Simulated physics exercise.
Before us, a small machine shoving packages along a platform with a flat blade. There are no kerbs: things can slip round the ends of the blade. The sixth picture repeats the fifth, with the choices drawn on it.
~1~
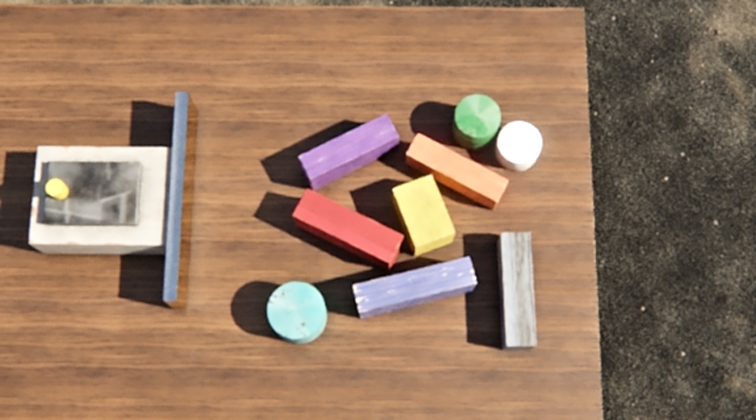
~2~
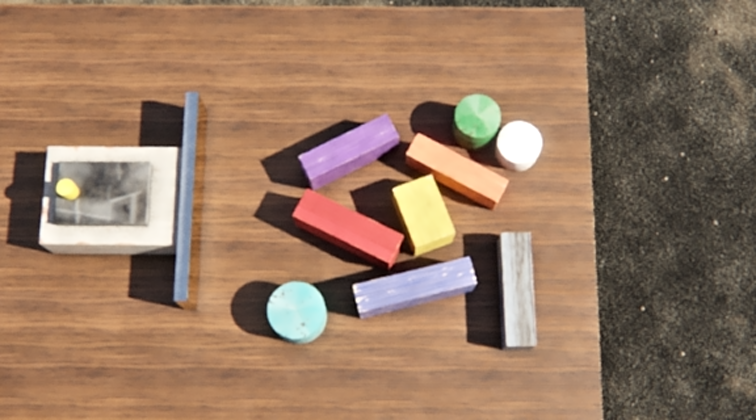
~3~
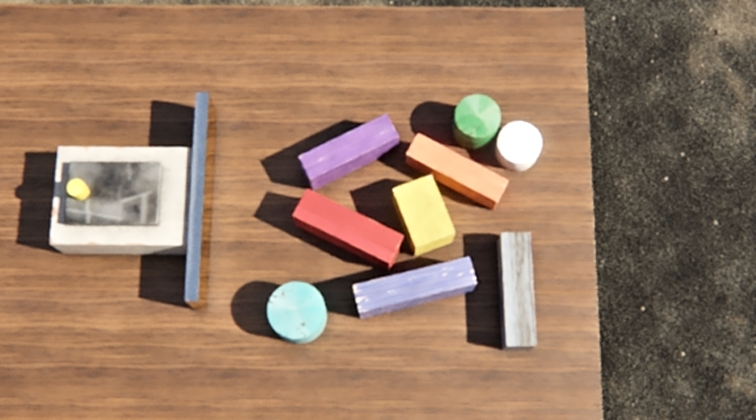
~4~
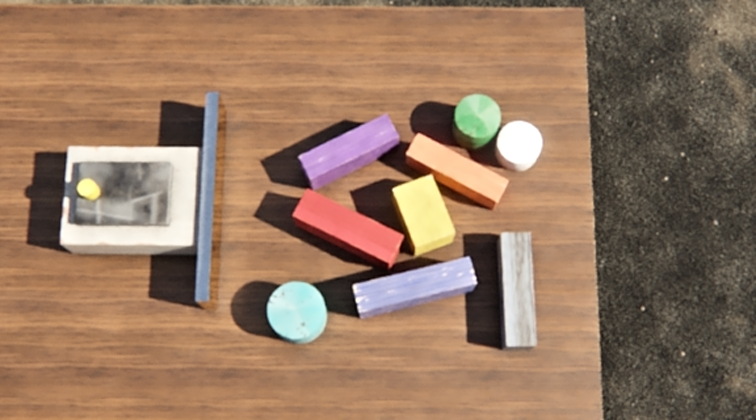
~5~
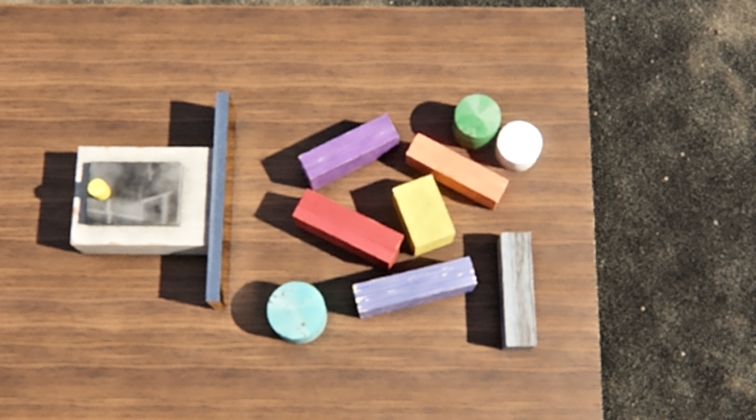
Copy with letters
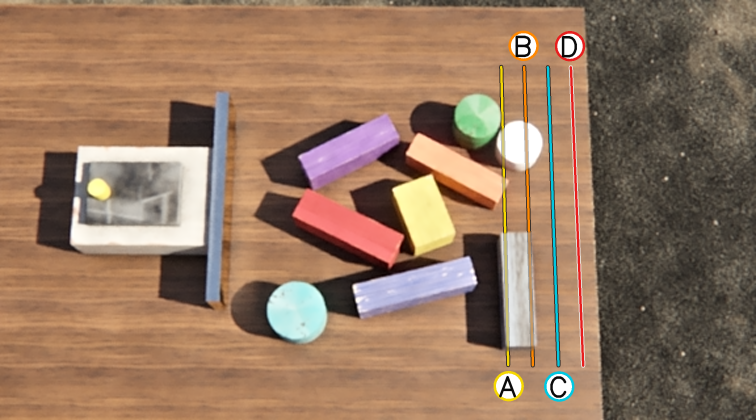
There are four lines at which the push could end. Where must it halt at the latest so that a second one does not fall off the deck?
It can go as far as A.
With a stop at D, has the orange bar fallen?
Yes.
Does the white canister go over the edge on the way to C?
Yes.
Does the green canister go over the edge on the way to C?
By then, yes.
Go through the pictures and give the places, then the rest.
The first frame shows yellow crate (423, 216); white canister (518, 147); purple bar (349, 153).
The second frame shows robot (111, 193); red stick (349, 230).
The third frame shows robot (122, 193); grey stick (516, 292).
The fourth frame shows robot (132, 193); turquoise canister (298, 313).
The fifth frame shows robot (142, 193); yellow crate (423, 216); white canister (518, 147); purple bar (349, 153).
On the marked copy, A at (505, 210); B at (528, 211); C at (553, 211); D at (577, 211).
With A. Early on, robot (246, 194); turquoise canister (346, 329); purple bar (378, 148).
Further on, robot (348, 195); orange bar (504, 175); green canister (483, 120).
At the end, robot (429, 196); white canister (589, 143); orange bar (580, 175); none fallen.
As for the rest, B drops two; C drops four; D drops five.
